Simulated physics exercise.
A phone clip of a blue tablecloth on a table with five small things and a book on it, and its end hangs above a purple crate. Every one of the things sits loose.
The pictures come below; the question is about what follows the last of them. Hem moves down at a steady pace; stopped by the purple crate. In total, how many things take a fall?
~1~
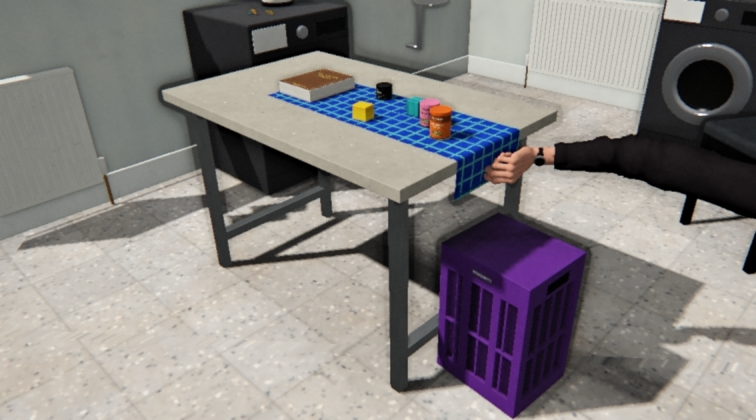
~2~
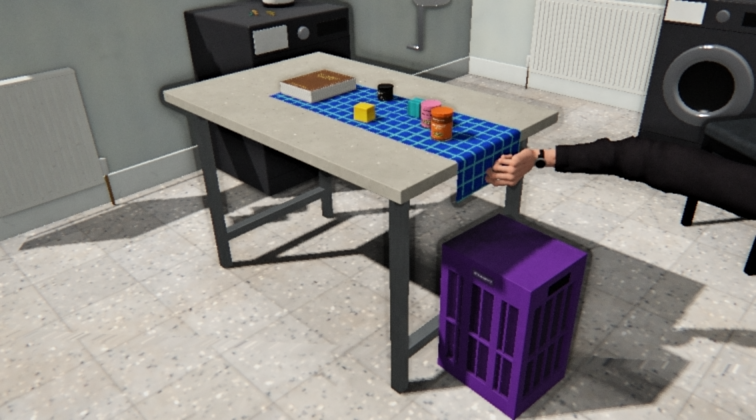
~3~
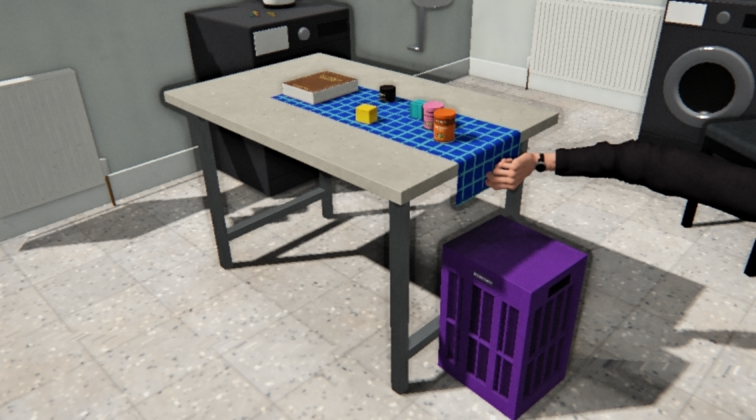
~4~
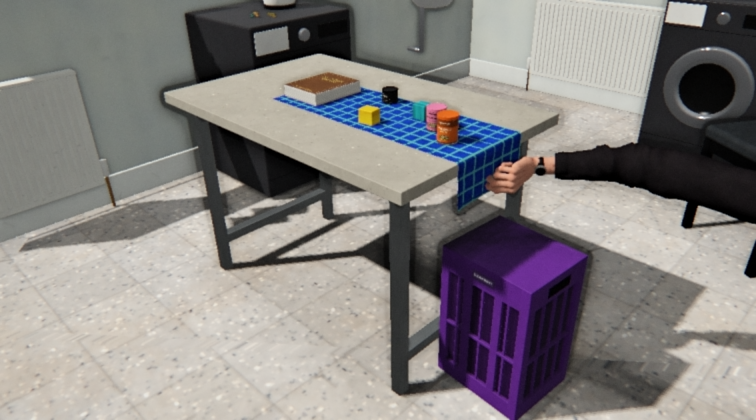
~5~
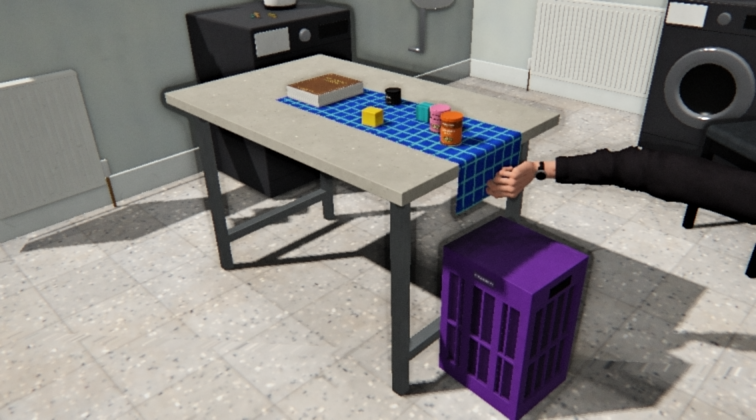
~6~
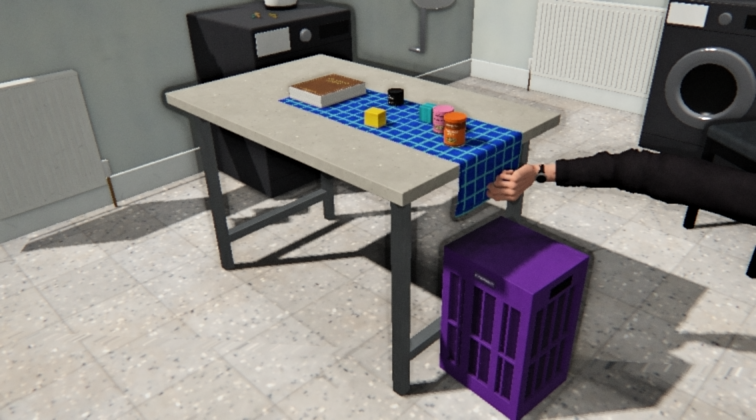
In all, one slips off.
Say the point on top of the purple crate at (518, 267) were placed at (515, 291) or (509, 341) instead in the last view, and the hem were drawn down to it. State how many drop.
Counts: 2 / 4.
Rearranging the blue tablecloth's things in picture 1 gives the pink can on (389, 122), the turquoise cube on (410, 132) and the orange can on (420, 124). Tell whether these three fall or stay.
First the pink can: It is still up there. Next the turquoise cube: It is still up there. Last the orange can: It is still up there.
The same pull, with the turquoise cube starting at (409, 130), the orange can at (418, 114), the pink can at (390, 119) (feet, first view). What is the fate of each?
Turquoise cube kept, orange can kept, pink can kept.
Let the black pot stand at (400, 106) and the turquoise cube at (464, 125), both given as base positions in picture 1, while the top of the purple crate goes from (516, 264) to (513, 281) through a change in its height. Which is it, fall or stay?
Result: Black pot still there, turquoise cube gone.
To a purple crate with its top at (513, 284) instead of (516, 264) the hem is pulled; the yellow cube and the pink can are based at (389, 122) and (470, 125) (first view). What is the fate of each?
Outcome for the yellow cube: It stays. Outcome for the pink can: It is lost.
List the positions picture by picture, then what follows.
Hem (454, 201); orange can (441, 109); pink can (430, 102); turquoise cube (416, 99); yellow cube (363, 104); black pot (384, 84); top of the crate (515, 264), in the first frame.
Hem (456, 203); orange can (442, 110), in the second frame.
Hem (456, 207); pink can (434, 105), in the third frame.
Hem (458, 211); turquoise cube (423, 103); top of the crate (517, 267), in the fourth frame.
Hem (455, 214); yellow cube (373, 110), in the fifth frame.
Hem (455, 217); orange can (455, 116); pink can (444, 108); turquoise cube (429, 105); yellow cube (375, 111); black pot (396, 90), in the sixth frame.
Early on, hem near (488, 227); all still up.
Midway, hem on the crate; orange can gone.
Finally, hem on the crate; orange can gone. Over the edge go one.
